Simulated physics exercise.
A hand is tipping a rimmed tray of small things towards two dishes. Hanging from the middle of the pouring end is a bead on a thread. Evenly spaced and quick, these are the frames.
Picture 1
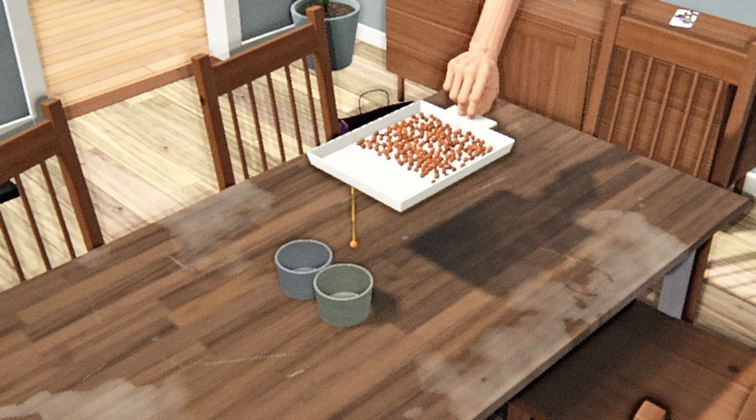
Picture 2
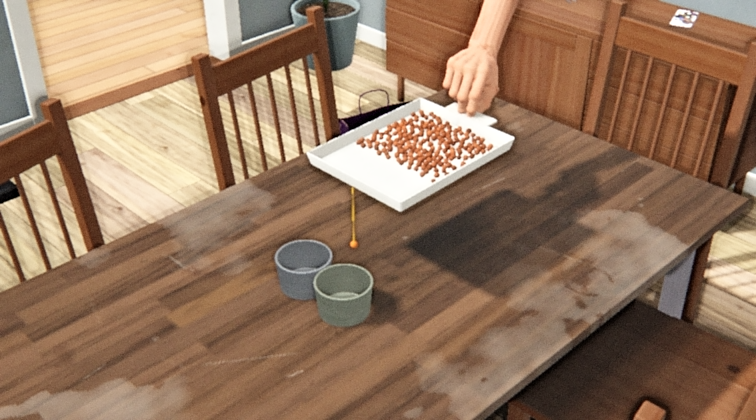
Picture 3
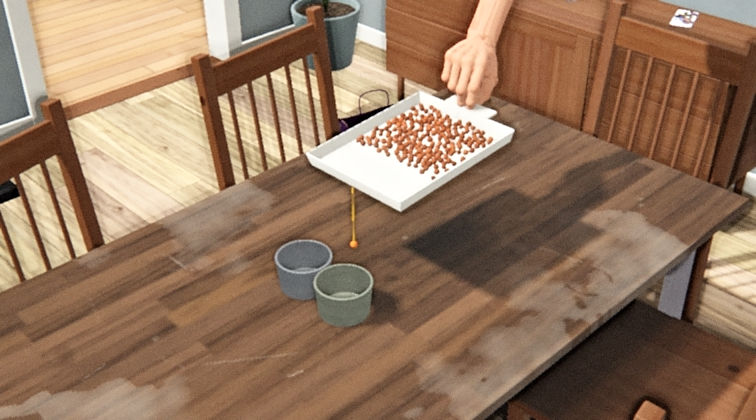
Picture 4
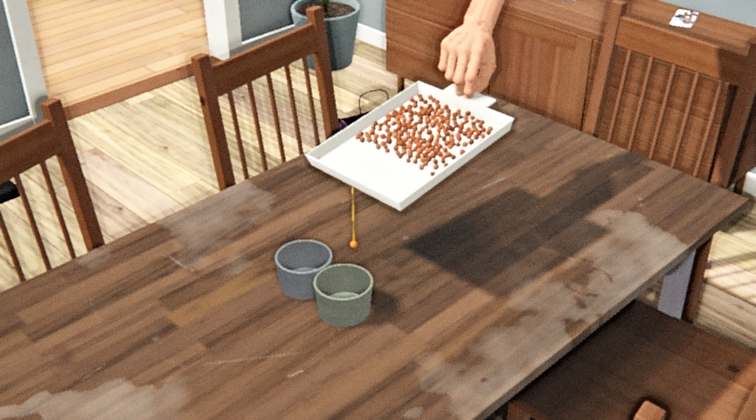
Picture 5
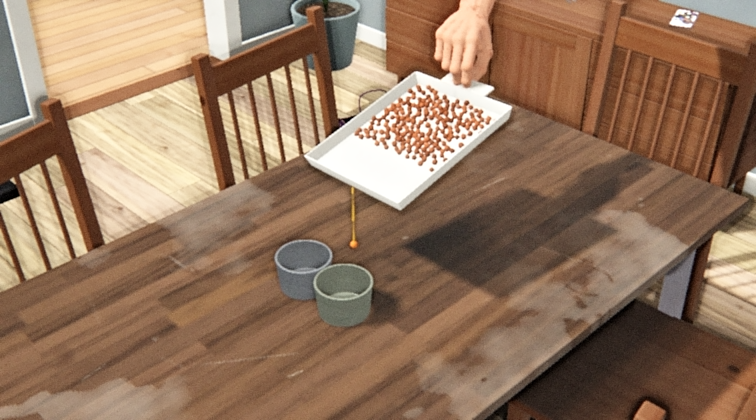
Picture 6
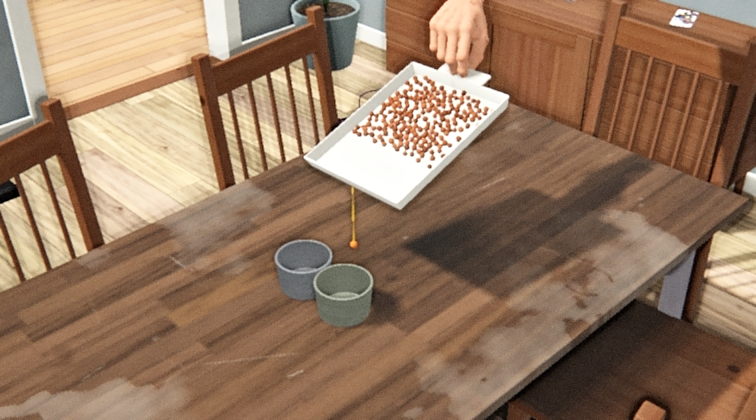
A hand raising the handle end of a white tray of reddish-brown pellets, tilting it above two small dishes on a wooden table.
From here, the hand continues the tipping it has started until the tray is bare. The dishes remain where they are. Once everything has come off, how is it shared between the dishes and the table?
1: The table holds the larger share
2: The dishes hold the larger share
2, the dishes hold the larger share.
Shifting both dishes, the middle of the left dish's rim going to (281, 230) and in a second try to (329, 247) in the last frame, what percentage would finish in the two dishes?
You'd get 50 in a hundred first and 30 in a hundred after that.
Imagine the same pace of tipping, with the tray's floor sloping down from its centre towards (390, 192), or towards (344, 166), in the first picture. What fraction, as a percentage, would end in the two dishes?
Close to 20 percent first and close to 20 percent second.
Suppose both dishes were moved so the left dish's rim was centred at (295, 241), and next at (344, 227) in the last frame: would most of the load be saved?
The dishes end up with the greater share in the first try and the lesser share in the second.
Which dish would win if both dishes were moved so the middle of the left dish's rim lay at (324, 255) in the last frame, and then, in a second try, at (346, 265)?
First place: The leftmost one; second place: The leftmost one.
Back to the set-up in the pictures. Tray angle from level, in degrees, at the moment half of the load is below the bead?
115° or so.
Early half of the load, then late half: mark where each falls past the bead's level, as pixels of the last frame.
The opening part goes through (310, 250); what follows goes through (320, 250).
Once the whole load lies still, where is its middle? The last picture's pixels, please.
The centre settles at about (310, 284).
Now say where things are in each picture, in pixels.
Corners of the pouring end at (311, 152) and (401, 199), level; middle of the load at (424, 143), clay pellets; left dish at (283, 279); right dish at (323, 306); bead on its thread at (354, 244), in the first picture.
Corners of the pouring end at (311, 153) and (401, 199), level; middle of the load at (424, 141), in the second picture.
Corners of the pouring end at (311, 153) and (400, 199), tipped barely, lowest at the left corner; middle of the load at (423, 136), in the third picture.
Corners of the pouring end at (310, 154) and (399, 199), tipped a little, lowest at the left corner; middle of the load at (423, 129), in the fourth picture.
Corners of the pouring end at (309, 155) and (398, 199), tipped a little, lowest at the left corner; middle of the load at (421, 122), in the fifth picture.
Corners of the pouring end at (308, 156) and (397, 200), tipped clearly, lowest at the left corner; middle of the load at (419, 116); left dish at (283, 279); right dish at (323, 306), in the sixth picture.
Soon after the last picture, tray tipped steeply; most on the tray; a stray few in the left dish; a small part in the air.
A little later, tray tipped past a quarter turn; about two thirds on the tray; a small part in the right dish; a small part in the left dish; a small part outside both; a small part in the air.
Later still, tray tipped past a quarter turn; about a third in the right dish; about a third in the left dish; about a third outside both.
At rest, tray tipped past a quarter turn; about a third in the right dish; about a third in the left dish; about a third outside both.
